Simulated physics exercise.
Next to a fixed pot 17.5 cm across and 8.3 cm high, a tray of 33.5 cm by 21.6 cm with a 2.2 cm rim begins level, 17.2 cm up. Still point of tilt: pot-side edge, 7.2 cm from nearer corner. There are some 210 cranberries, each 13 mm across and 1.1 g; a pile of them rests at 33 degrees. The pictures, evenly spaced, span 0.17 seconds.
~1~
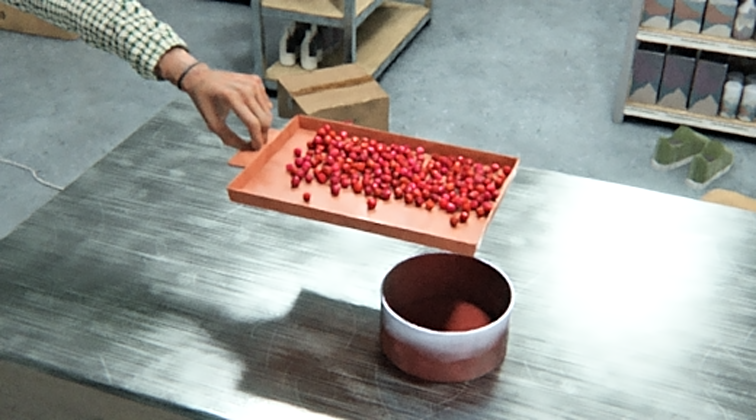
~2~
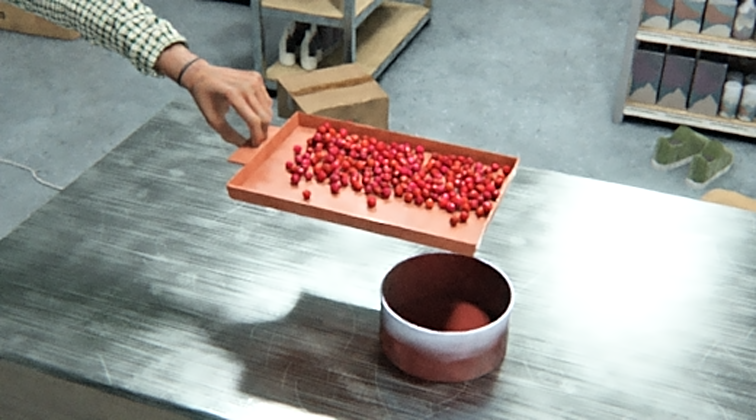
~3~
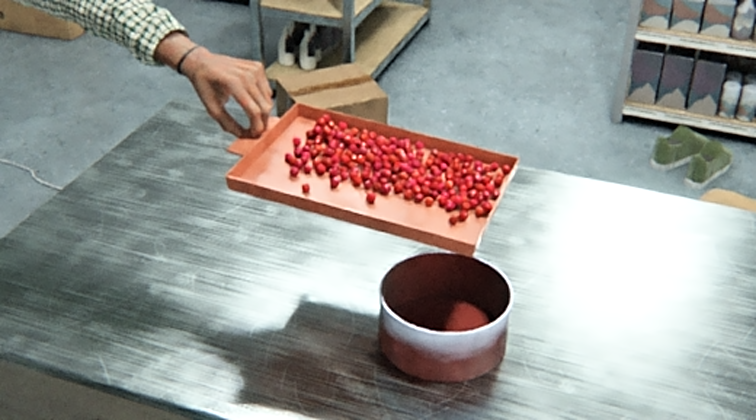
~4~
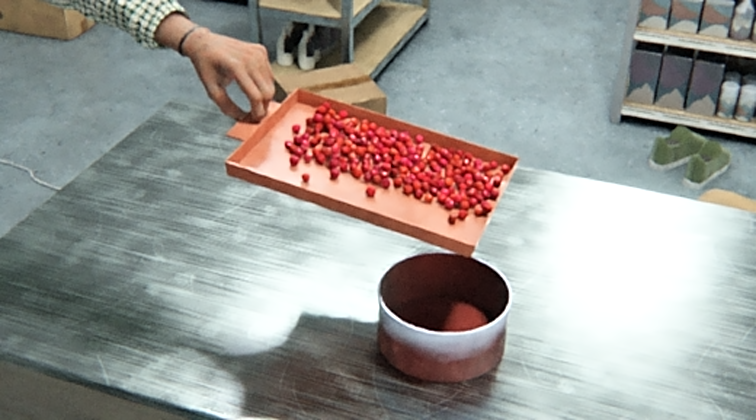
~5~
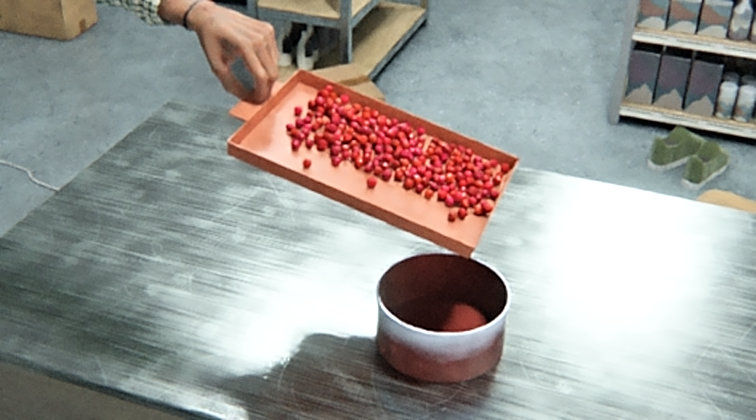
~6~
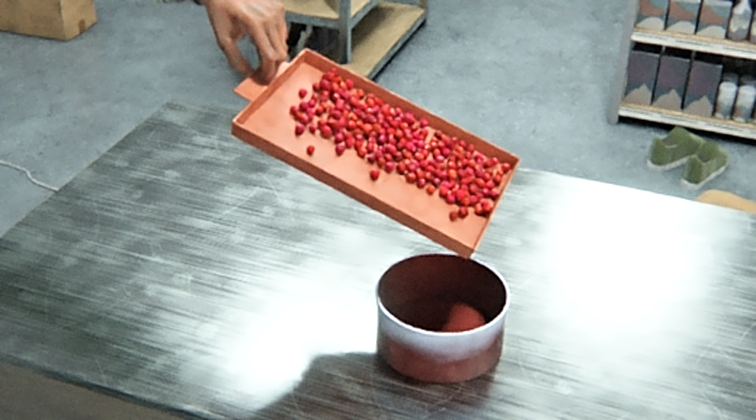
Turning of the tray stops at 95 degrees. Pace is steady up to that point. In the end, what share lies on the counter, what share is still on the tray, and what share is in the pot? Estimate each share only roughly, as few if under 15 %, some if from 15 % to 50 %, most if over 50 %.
Roughly: Counter most, left on the tray few, pot few.
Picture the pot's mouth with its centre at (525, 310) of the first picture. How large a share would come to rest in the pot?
Roughly 60 per cent.
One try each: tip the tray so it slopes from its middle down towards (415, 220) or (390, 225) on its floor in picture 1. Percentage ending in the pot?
First try: About 45 percent; second try: About 60 percent.
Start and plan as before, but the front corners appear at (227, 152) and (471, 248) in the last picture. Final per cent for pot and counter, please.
Per cent by place - pot 35, counter 65.
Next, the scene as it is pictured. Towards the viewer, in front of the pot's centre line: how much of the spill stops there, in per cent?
Share: Roughly 30 %.
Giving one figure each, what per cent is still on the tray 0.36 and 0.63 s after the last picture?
In turn: 95, 10.
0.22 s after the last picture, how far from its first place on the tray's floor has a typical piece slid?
About 3 cm.
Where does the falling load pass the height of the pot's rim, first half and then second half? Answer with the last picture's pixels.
Early: About (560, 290); late: About (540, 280).
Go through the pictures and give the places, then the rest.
In the first picture, tray tilt 0 degrees, front corners at (230, 187) and (474, 242); middle of the pieces at (399, 172); pot at (447, 290).
In the second picture, tray tilt 1 degrees, front corners at (229, 184) and (474, 242); middle of the pieces at (399, 170).
In the third picture, tray tilt 3 degrees, front corners at (229, 175) and (474, 243), lowest corner right front; middle of the pieces at (398, 166).
In the fourth picture, tray tilt 7 degrees, front corners at (228, 161) and (474, 244), lowest corner right front; middle of the pieces at (398, 160).
In the fifth picture, tray tilt 13 degrees, front corners at (230, 141) and (474, 245), lowest corner right front; middle of the pieces at (399, 151).
In the sixth picture, tray tilt 19 degrees, front corners at (236, 121) and (474, 247), lowest corner right front; middle of the pieces at (402, 143); pot at (442, 291).
Then, 0.22 s after the last picture, tilt 59 degrees; the tray holds 100 %, the pot 0 %.
Then, 0.36 s after the last picture, tilt 84 degrees; the tray holds 95 %, the pot 0 %.
Then, 0.63 s after the last picture, tilt 95 degrees; the tray holds 10 %, the pot 0 %.
In the end, counter 95 %, tray 0 %, pot 5 %.
